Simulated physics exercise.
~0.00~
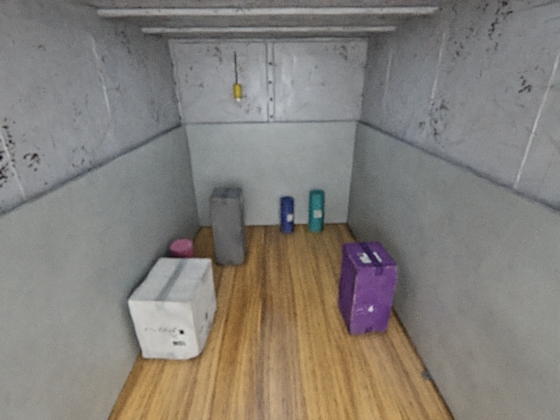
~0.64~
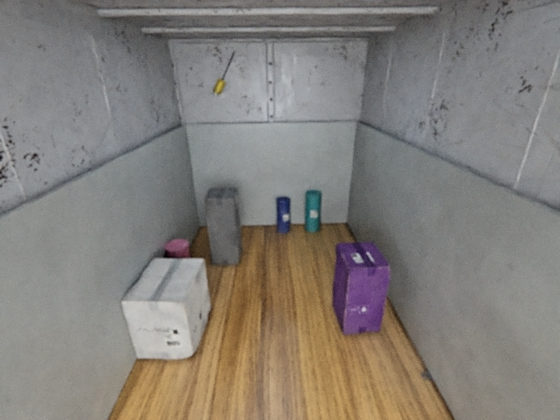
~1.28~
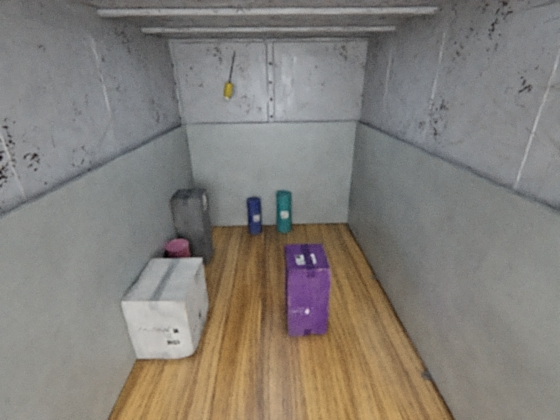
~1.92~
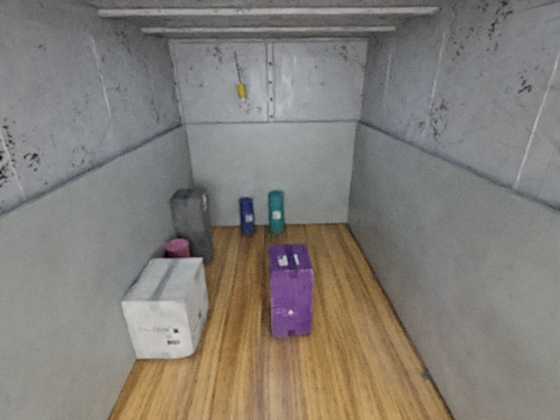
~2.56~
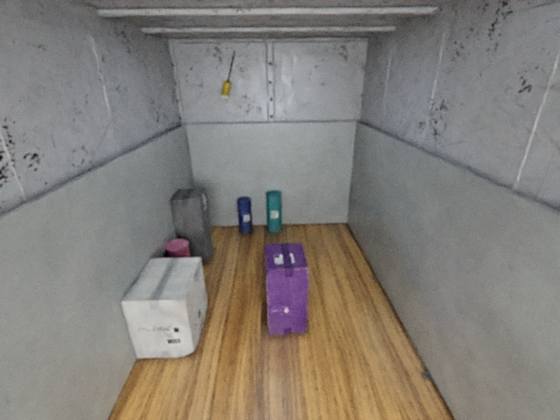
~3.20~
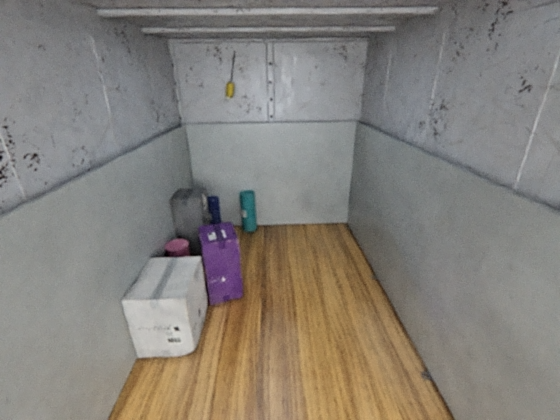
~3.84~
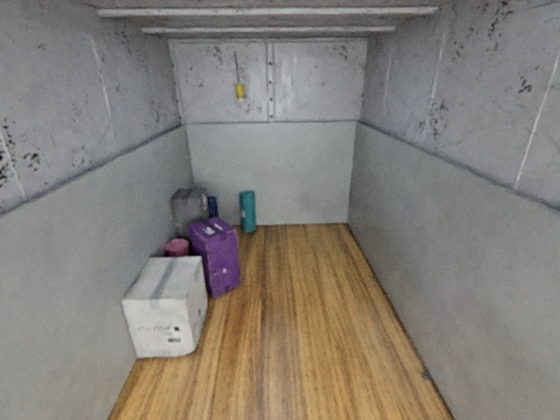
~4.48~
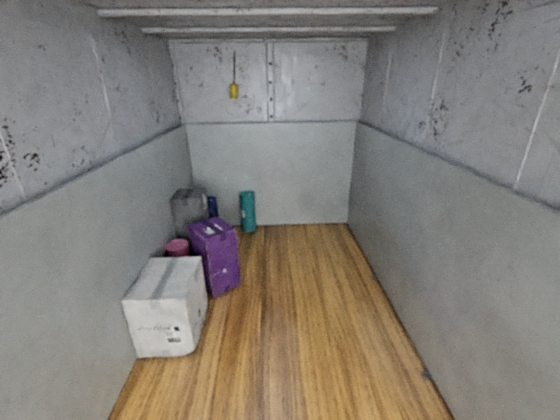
Purple box sliding left across a van's wooden floor as canisters and grey box shift left, all ending upright beside white box.
